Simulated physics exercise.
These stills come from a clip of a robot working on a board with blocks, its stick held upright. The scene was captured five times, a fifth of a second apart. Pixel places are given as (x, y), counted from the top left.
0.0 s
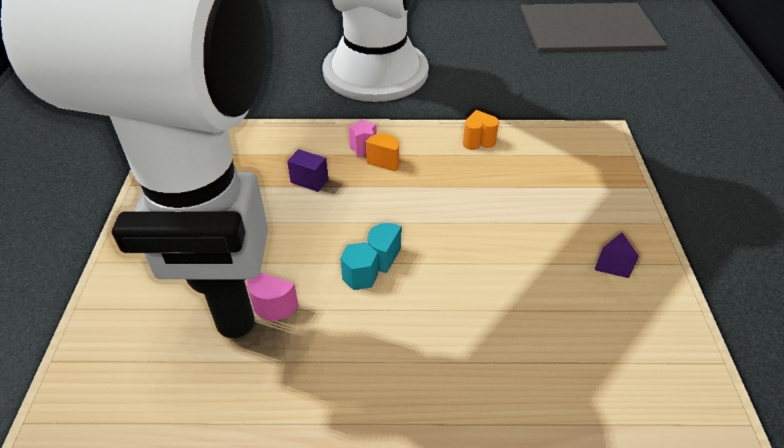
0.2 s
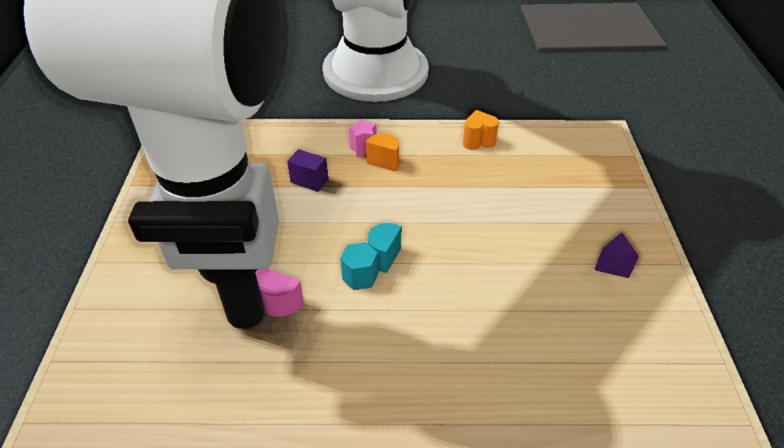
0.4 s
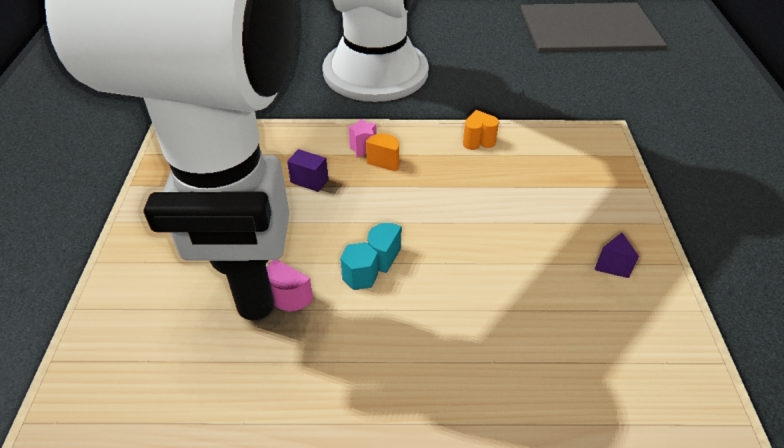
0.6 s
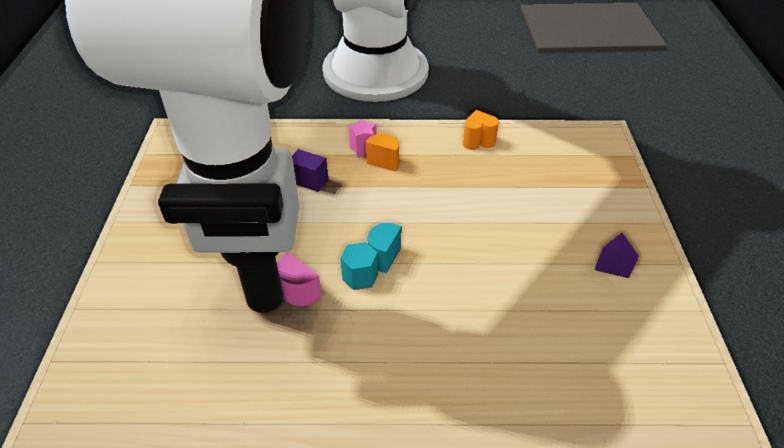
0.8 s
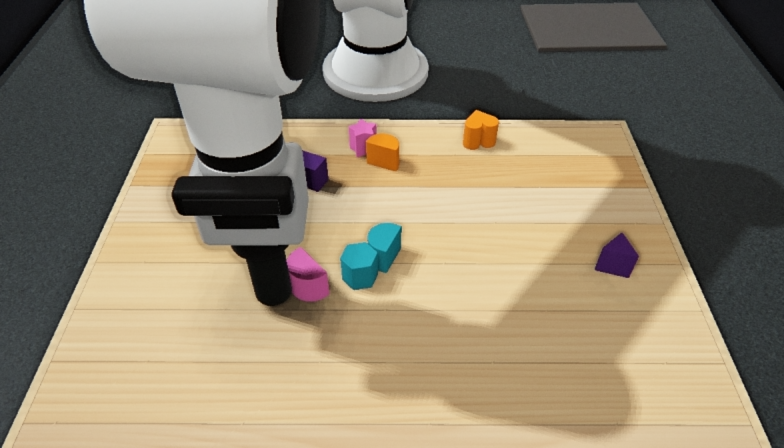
On a wooden board, a robot arm's black stick pushes a pink block slightly right.
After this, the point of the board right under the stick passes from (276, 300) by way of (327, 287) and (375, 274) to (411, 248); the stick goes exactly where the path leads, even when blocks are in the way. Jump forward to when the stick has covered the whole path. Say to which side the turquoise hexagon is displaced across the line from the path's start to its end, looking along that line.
It shifts to the right.
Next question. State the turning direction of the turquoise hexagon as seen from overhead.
The turn is clockwise.
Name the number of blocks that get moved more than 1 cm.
Three or more get moved.
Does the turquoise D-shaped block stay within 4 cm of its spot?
No, it doesn't check out.
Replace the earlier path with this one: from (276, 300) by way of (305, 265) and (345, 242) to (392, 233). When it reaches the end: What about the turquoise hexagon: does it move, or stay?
Displaced.
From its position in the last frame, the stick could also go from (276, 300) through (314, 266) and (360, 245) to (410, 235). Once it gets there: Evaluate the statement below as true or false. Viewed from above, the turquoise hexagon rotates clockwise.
The claim holds.
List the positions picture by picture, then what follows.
In the first picture, tip of the stick (236, 323), middles of tops, pink D-shaped block (268, 285), turquoise hexagon (359, 255), turquoise D-shaped block (383, 235).
In the second picture, stick (246, 314), pink D-shaped block (274, 282).
In the third picture, stick (256, 306), pink D-shaped block (284, 276).
In the fourth picture, stick (265, 298), pink D-shaped block (294, 270).
In the fifth picture, stick (274, 292), pink D-shaped block (304, 265), turquoise hexagon (359, 255), turquoise D-shaped block (383, 235).
On the path given first. One third of the way, stick (326, 279); pink D-shaped block (358, 259), turned 30° clockwise; turquoise hexagon (388, 258), turned 30° anticlockwise; turquoise D-shaped block (391, 231), turned 25° anticlockwise.
Two thirds of the way, stick (375, 265); pink D-shaped block (409, 250), turned 55° clockwise; turquoise hexagon (437, 257); turquoise D-shaped block (406, 223), turned 85° anticlockwise.
At the end, stick (412, 240); pink D-shaped block (442, 239), turned 105° clockwise; turquoise hexagon (455, 260), turned 35° clockwise; turquoise D-shaped block (421, 205), turned 110° anticlockwise.
